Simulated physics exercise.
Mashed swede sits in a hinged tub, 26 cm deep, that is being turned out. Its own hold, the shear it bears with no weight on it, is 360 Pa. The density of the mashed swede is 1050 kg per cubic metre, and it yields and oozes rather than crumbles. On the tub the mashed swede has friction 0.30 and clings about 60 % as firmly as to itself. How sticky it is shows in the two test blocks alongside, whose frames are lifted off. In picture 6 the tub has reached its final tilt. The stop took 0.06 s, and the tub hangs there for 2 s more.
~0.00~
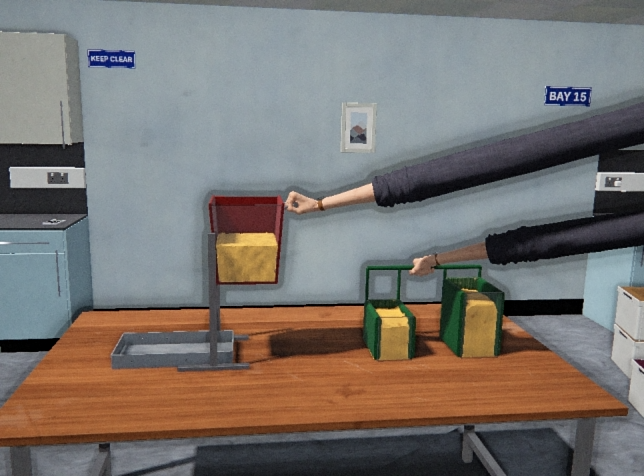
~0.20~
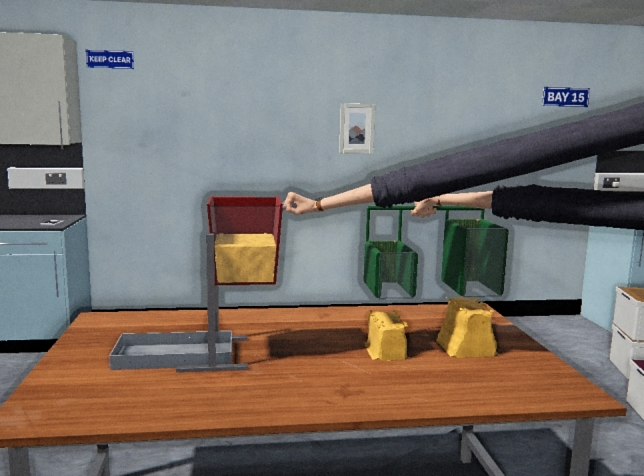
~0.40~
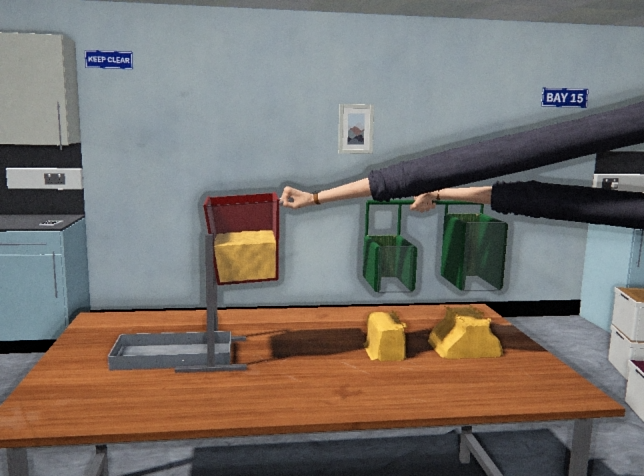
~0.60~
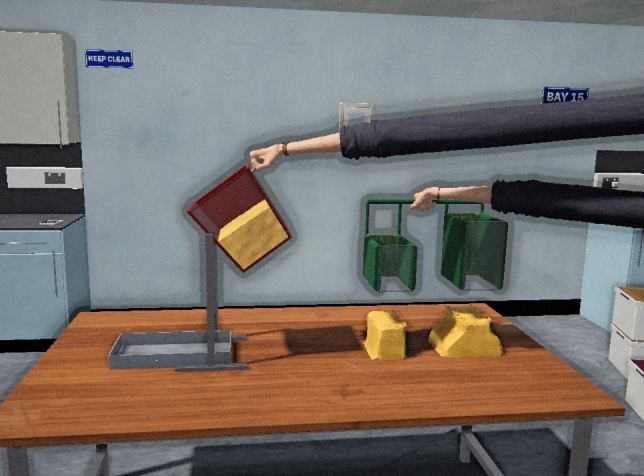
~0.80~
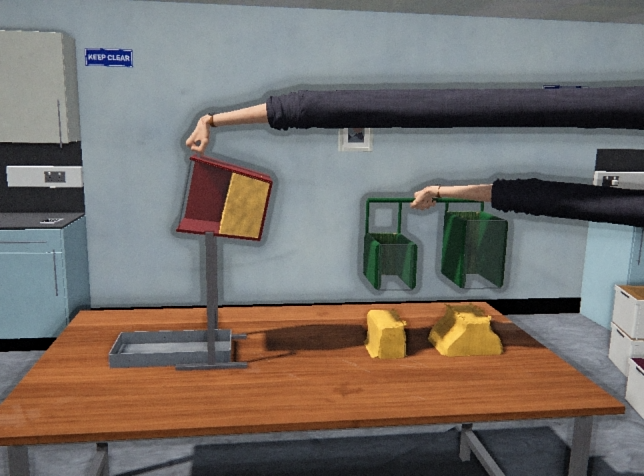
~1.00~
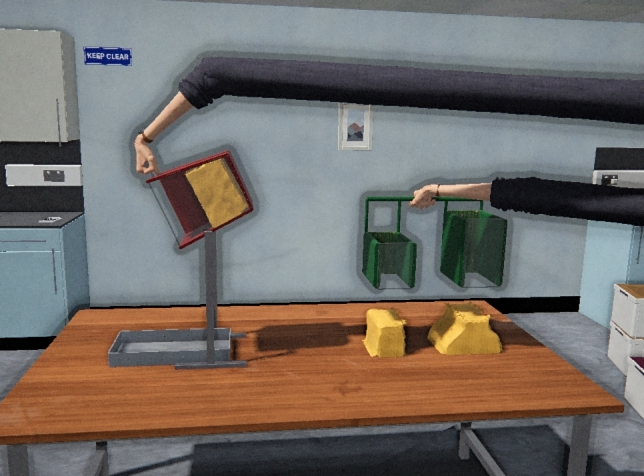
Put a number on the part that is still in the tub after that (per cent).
Close to 0 per cent.
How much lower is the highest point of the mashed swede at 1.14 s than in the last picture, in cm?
Some 9 cm.
By 1.14 s, the tub is at 114 degrees and holds 100 %.
By 1.31 s, the tub is at 114 degrees and holds 28 %.
By 1.48 s, the tub is at 114 degrees and holds 0 %.
By 1.65 s, the tub is at 114 degrees and holds 0 %.
By 3.00 s, at the end, the tub is at 114 degrees and holds 0 %.
